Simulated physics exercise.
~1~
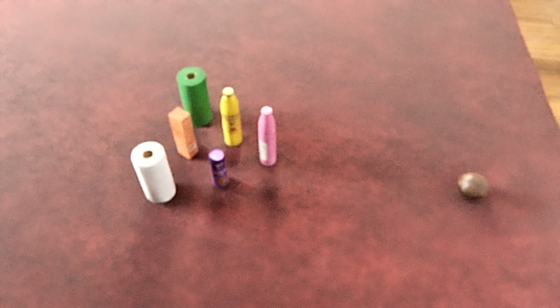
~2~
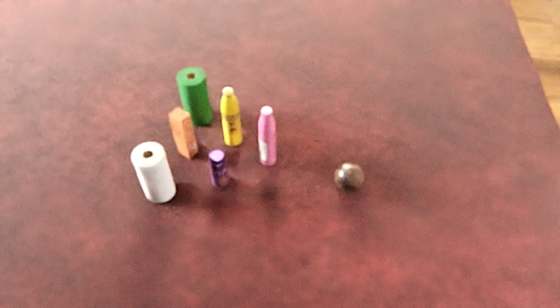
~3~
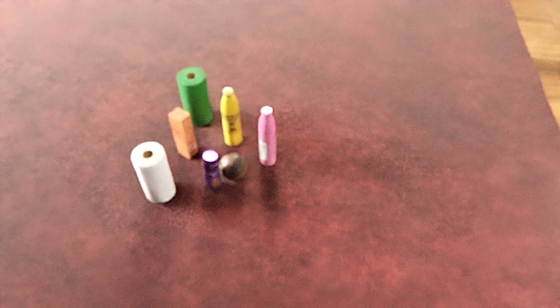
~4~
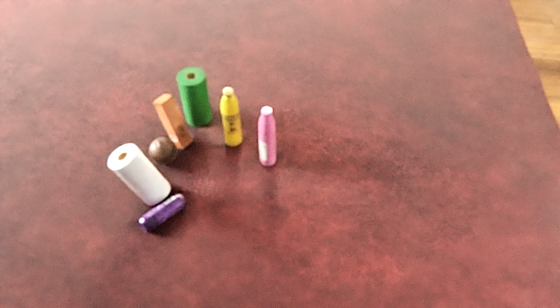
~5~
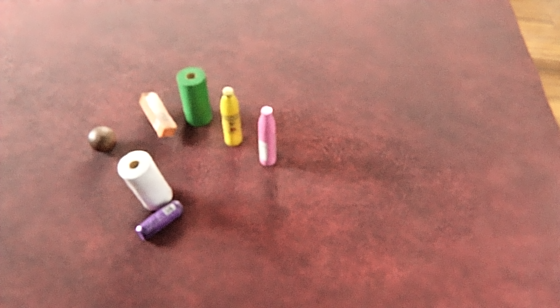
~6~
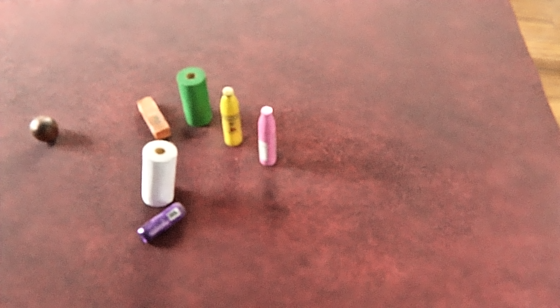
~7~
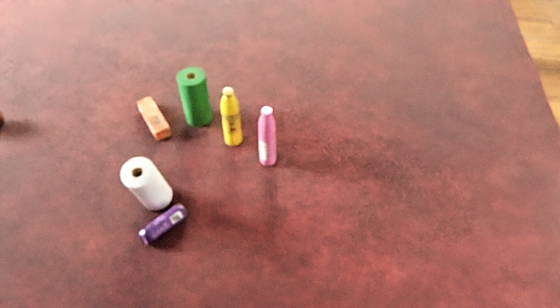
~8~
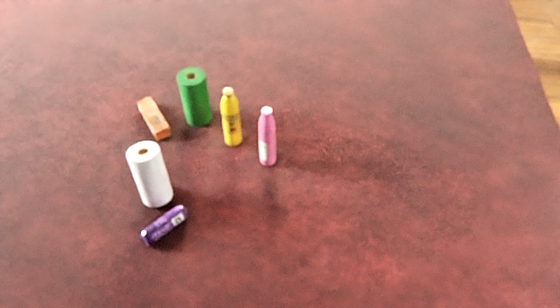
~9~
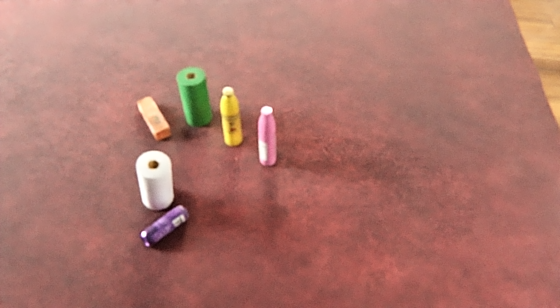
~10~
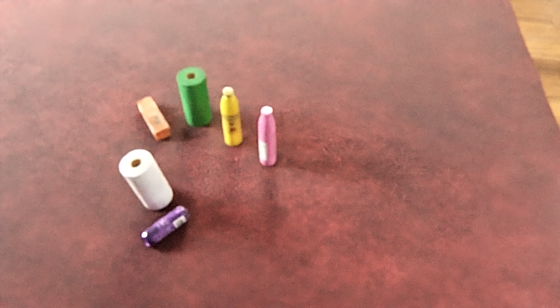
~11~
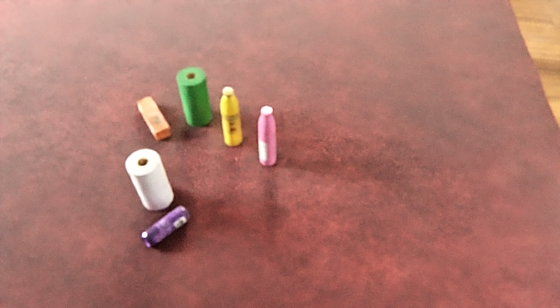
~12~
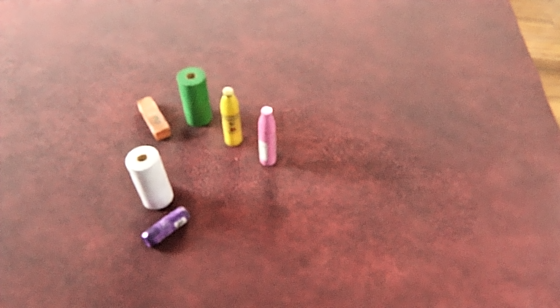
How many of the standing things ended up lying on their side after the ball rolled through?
Two of them ended up lying on their side, the purple can and the orange carton.
